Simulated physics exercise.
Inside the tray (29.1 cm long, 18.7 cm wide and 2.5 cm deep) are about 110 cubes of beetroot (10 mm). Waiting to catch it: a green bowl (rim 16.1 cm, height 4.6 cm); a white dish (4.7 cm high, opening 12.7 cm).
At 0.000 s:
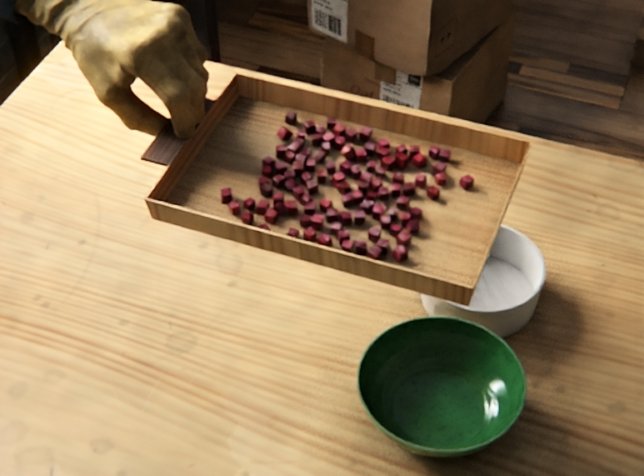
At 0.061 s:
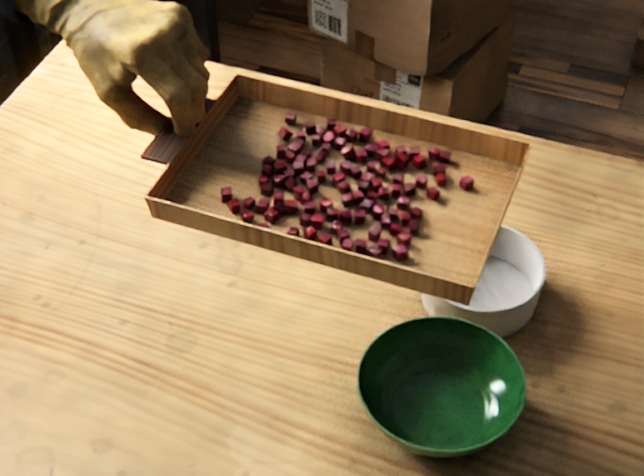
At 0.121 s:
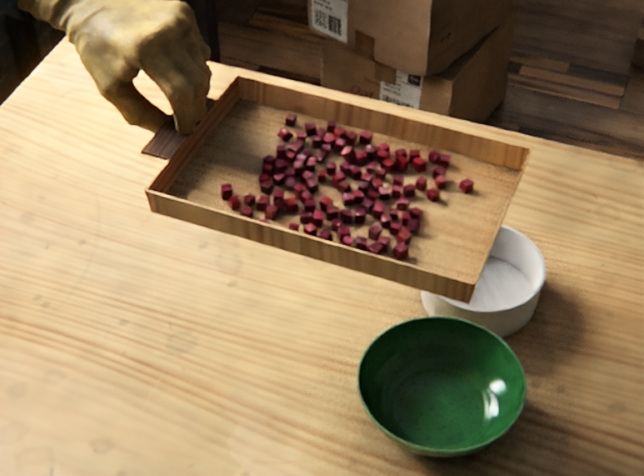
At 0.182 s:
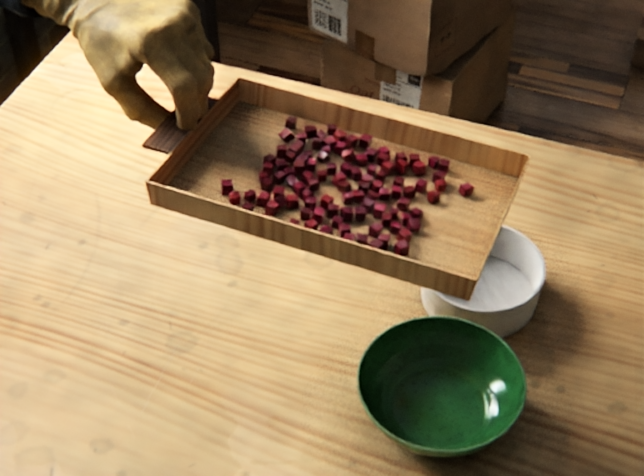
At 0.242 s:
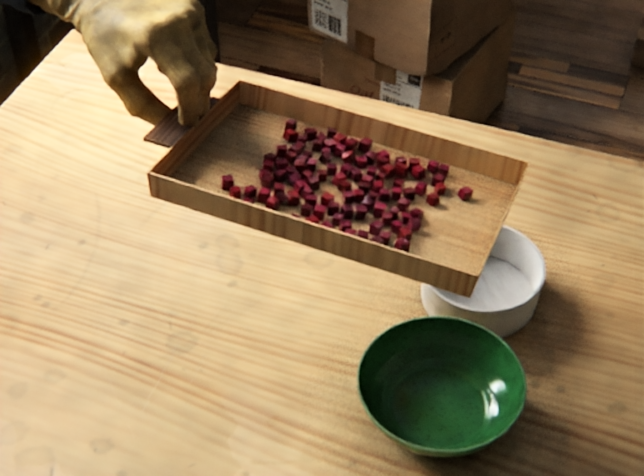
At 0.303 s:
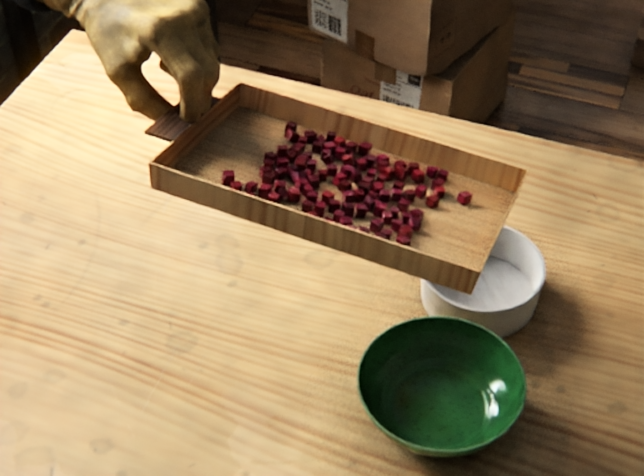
A gloved hand slightly tilts a wooden tray of dark red cubes above two bowls.
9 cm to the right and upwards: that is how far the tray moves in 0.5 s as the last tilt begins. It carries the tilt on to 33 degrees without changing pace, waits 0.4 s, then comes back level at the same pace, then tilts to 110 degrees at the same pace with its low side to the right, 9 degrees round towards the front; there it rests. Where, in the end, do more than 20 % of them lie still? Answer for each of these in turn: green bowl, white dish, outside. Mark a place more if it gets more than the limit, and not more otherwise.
Green bowl: More, white dish: More, outside everything: Not more.
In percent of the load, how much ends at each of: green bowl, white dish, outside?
Green bowl 60, white dish 25, outside 15.
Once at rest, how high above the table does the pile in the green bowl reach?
Measured height, approx. 2.5 cm.
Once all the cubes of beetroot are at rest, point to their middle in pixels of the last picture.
Centre at rest: Approx. (444, 387) px.
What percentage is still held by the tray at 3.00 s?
Load remaining on tray: Approx. 95 %.
Then, at 1.34 s, tilt 19 degrees; tray 100 %; middle of all pieces on or above the table near (388, 169).
After 2.21 s, tilt 27 degrees; tray 100 %; middle of all pieces on or above the table near (491, 154).
After 3.00 s, tilt 76 degrees; tray 95 %, outside 5 %; middle of all pieces on or above the table near (480, 269).
Then, at 3.76 s, tilt 110 degrees; green bowl 55 %, white dish 25 %, outside 15 %; middle of all pieces on or above the table near (457, 368).
At rest (4.8 s), tray 0 %, green bowl 60 %, white dish 25 %, outside 15 %.
